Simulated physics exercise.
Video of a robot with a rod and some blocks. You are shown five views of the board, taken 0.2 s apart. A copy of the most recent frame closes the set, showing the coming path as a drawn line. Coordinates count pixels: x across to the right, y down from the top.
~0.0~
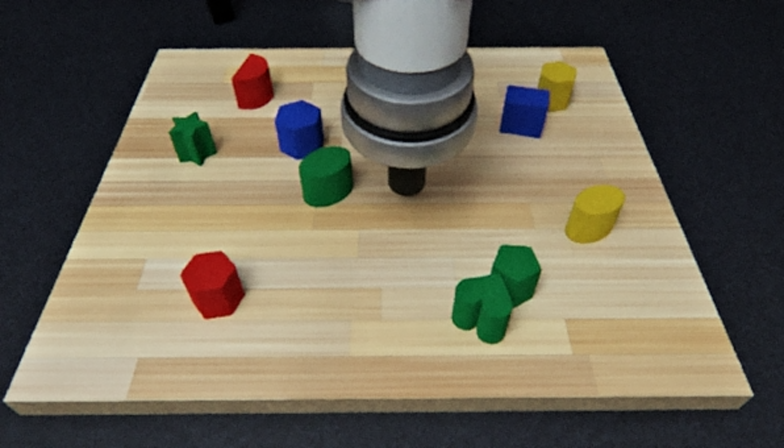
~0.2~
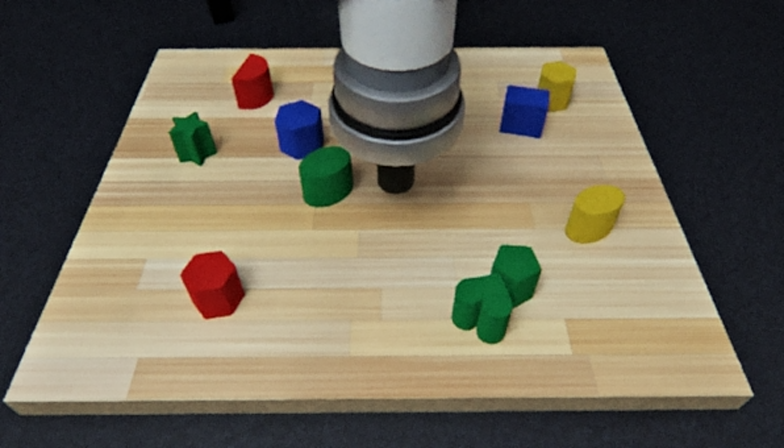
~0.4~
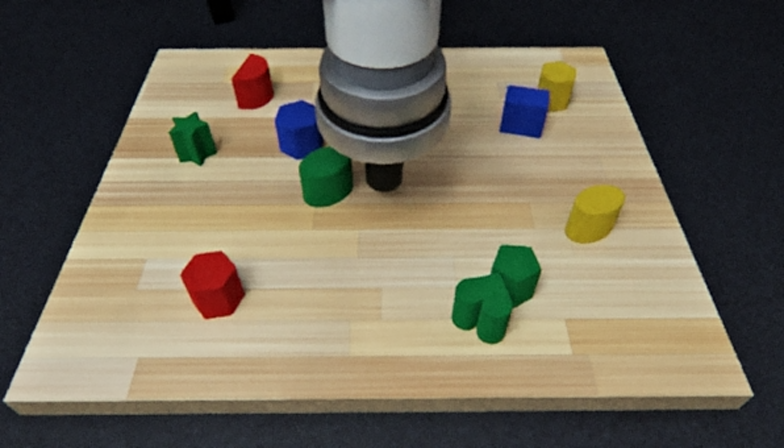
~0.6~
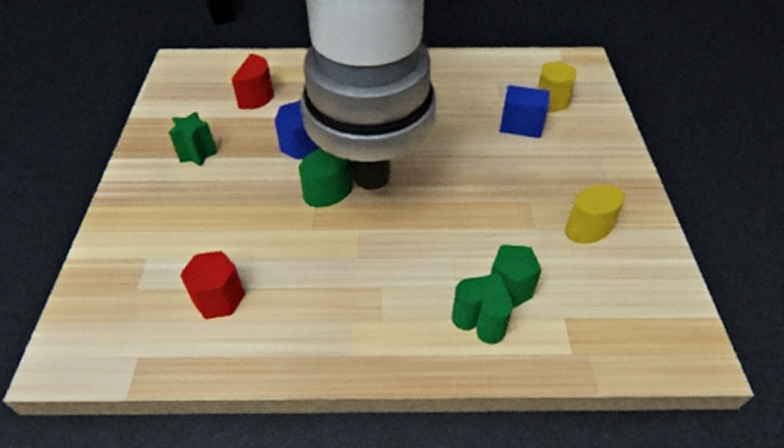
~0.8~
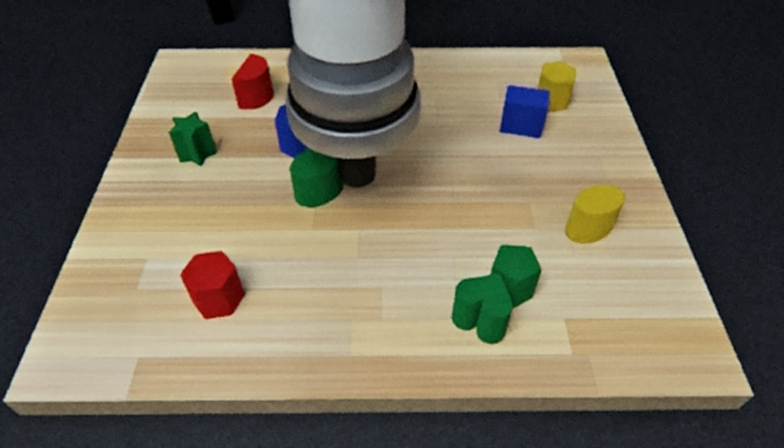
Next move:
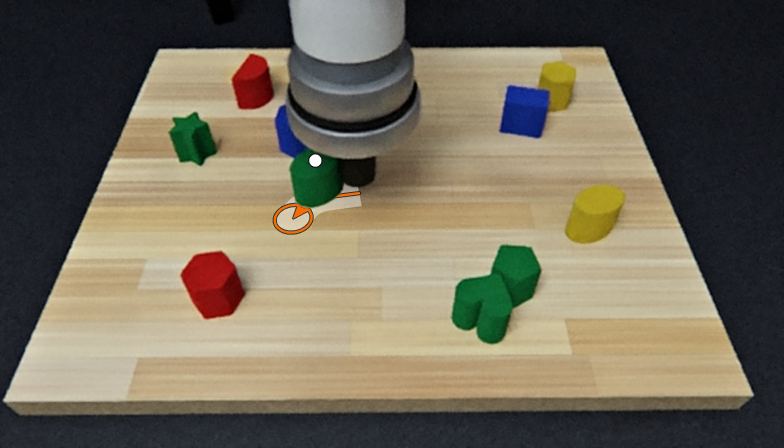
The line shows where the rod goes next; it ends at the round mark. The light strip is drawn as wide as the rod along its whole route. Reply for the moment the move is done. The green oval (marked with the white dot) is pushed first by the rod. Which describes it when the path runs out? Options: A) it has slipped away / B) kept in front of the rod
Letter A.
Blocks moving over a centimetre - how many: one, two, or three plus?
Shifted over 1 cm: One.
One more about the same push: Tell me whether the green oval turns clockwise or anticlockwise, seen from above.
Watching from overhead, you'd notice the green oval rotating clockwise.
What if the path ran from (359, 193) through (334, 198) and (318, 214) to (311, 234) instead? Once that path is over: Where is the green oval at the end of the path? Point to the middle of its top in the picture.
The middle of its upper face will lie at (281, 165).
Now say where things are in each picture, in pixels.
Rod's lower end at (407, 183); blue hexagon at (298, 114); green oval at (325, 161), in the first frame.
Rod at (396, 181); blocks still, in the second frame.
Rod at (384, 179); blocks still, in the third frame.
Rod at (372, 177); blocks still, in the fourth frame.
Rod at (358, 175); blue hexagon partly hidden; green oval at (315, 161), in the fifth frame.
Drawn move, from (359, 193) by way of (334, 196) and (310, 203) to (293, 219); the dot is on the green oval.
What follows on the original path. Halfway along, rod at (318, 180); green oval at (275, 164).
At the end, rod at (290, 201); blue hexagon still; green oval at (258, 167), turned 25° clockwise.
